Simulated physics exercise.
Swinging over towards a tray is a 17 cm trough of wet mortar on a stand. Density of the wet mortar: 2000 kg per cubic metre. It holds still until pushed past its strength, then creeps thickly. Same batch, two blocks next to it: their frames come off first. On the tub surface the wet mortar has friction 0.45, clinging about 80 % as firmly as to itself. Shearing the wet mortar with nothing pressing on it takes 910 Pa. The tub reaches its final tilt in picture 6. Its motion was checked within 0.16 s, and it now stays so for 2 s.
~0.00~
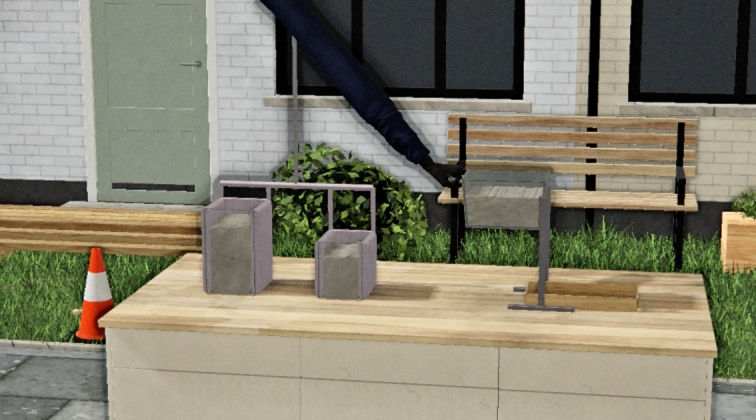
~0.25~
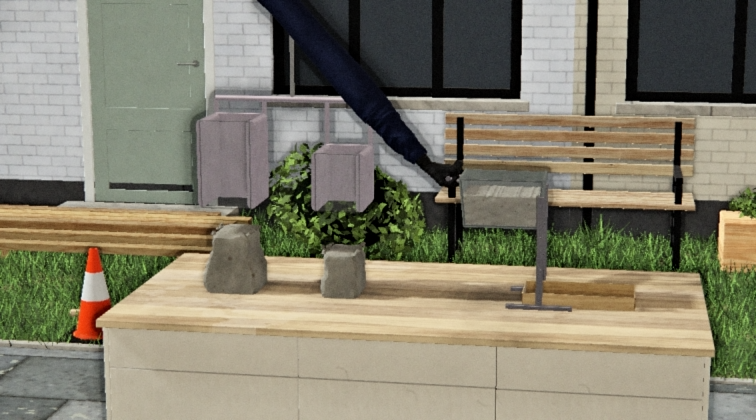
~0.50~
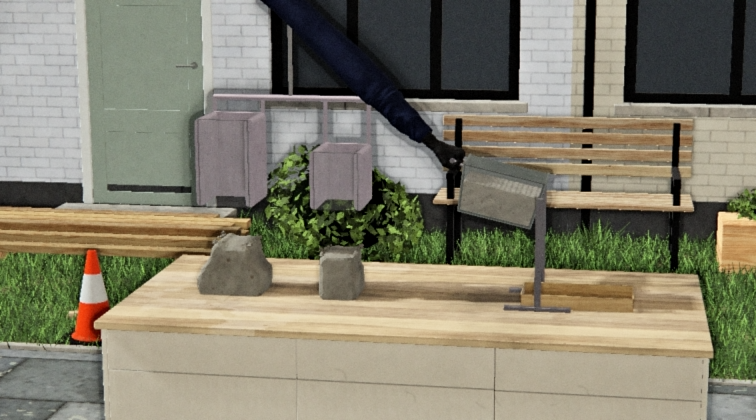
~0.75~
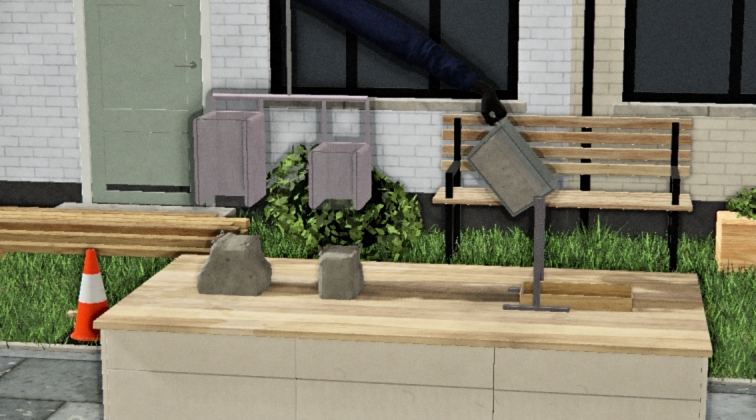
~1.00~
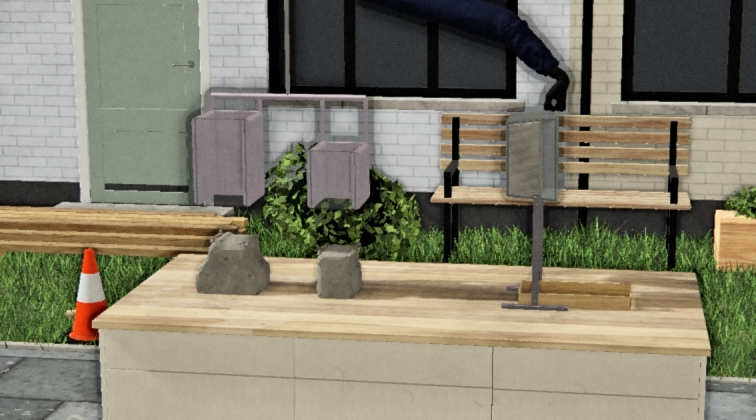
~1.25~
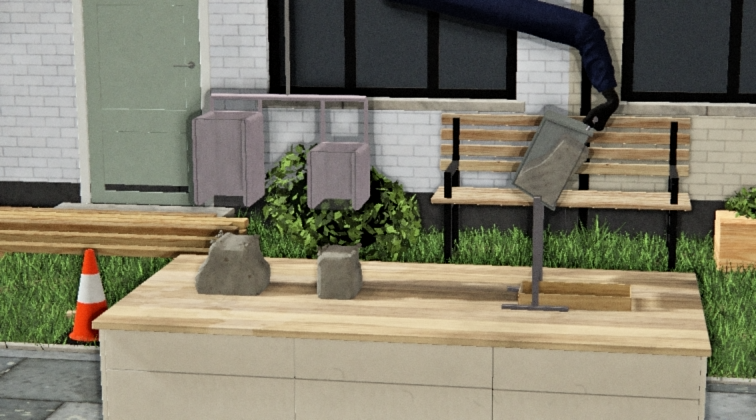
At first, two pale purple boxes surround grey mortar blocks on a wooden counter, then lift clear; the taller left block slumps lower and wider while the smaller right one keeps its shape. Next, a dark-blue-sleeved arm swings the trough's left end up and over rightward, past upright, mortar still inside.
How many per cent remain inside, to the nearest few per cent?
Roughly 5 per cent remains inside.
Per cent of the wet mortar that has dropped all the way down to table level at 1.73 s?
Some 95 % has got all the way down.
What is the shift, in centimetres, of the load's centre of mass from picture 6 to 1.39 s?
The shift is near 13 cm.
After 1.39 s, the tub is at 115 degrees and holds 31 %.
After 1.56 s, the tub is at 115 degrees and holds 5 %.
After 1.73 s, the tub is at 115 degrees and holds 5 %.
After 1.90 s, the tub is at 115 degrees and holds 5 %.
After 3.25 s, the tub is at 115 degrees and holds 5 %.
